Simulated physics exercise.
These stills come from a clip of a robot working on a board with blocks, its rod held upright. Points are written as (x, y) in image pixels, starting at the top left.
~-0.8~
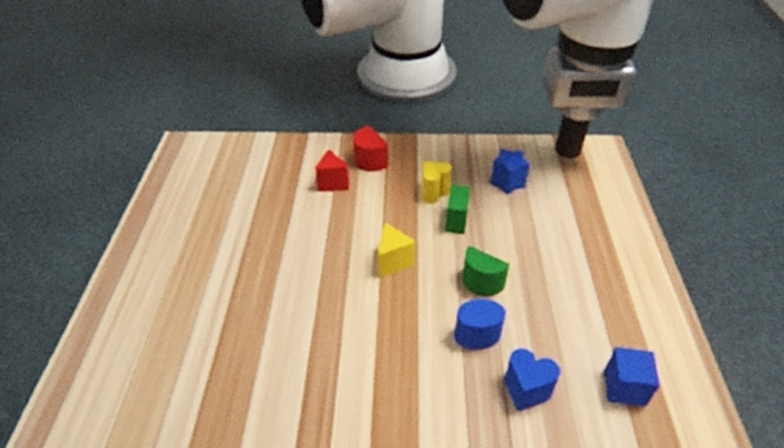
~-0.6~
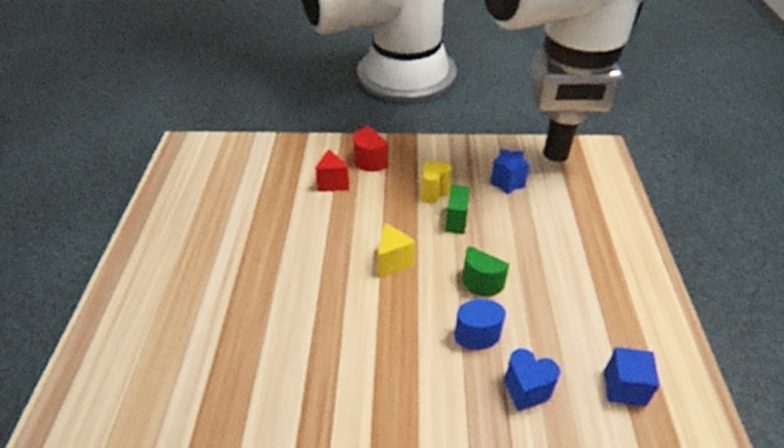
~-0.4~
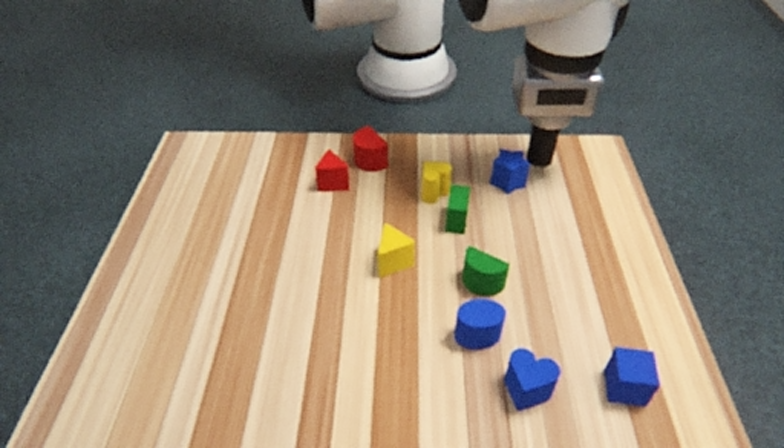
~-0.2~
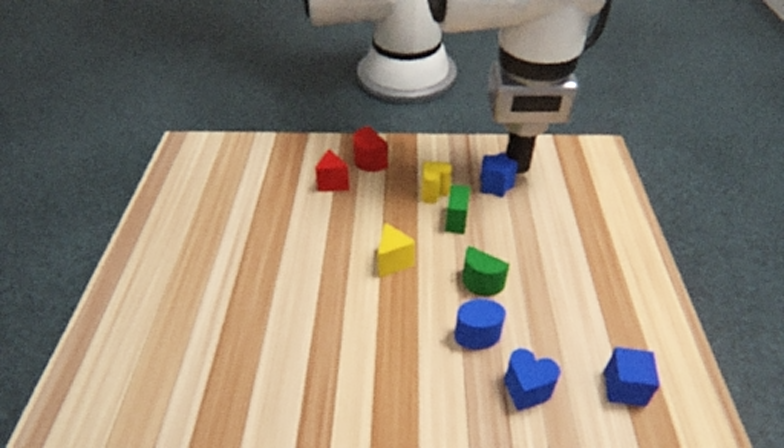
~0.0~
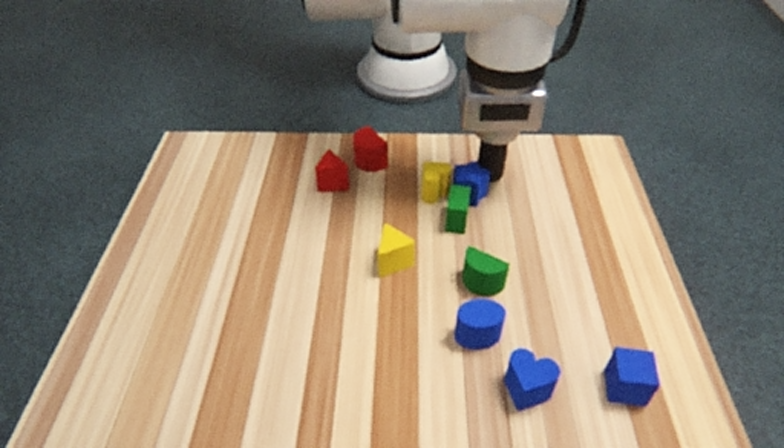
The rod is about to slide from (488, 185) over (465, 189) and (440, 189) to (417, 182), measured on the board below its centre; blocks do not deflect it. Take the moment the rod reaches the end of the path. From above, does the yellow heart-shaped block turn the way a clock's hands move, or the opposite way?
From overhead, the rotation is clockwise.
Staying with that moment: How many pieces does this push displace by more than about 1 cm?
Here I'd predict at least three blocks moving more than 1 cm.
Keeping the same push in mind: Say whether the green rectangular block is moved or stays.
Displaced.
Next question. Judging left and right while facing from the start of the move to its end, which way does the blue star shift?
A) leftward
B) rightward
I'll go with A - leftward.
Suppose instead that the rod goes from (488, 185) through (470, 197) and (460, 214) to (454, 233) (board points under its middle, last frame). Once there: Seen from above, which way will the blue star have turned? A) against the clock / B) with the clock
Correct choice: B.
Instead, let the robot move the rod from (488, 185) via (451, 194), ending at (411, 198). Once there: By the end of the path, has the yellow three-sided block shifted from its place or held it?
The result: It stays put.
The first path, step by step. Halfway along, rod (453, 179); yellow heart-shaped block (415, 172), turned 25° clockwise; green rectangular block (451, 205); blue star (443, 182), turned 25° anticlockwise.
At the end, rod (417, 171); red half-round block in place; yellow heart-shaped block (405, 173), turned 30° clockwise; green rectangular block (451, 205); blue star (437, 183), turned 45° anticlockwise.
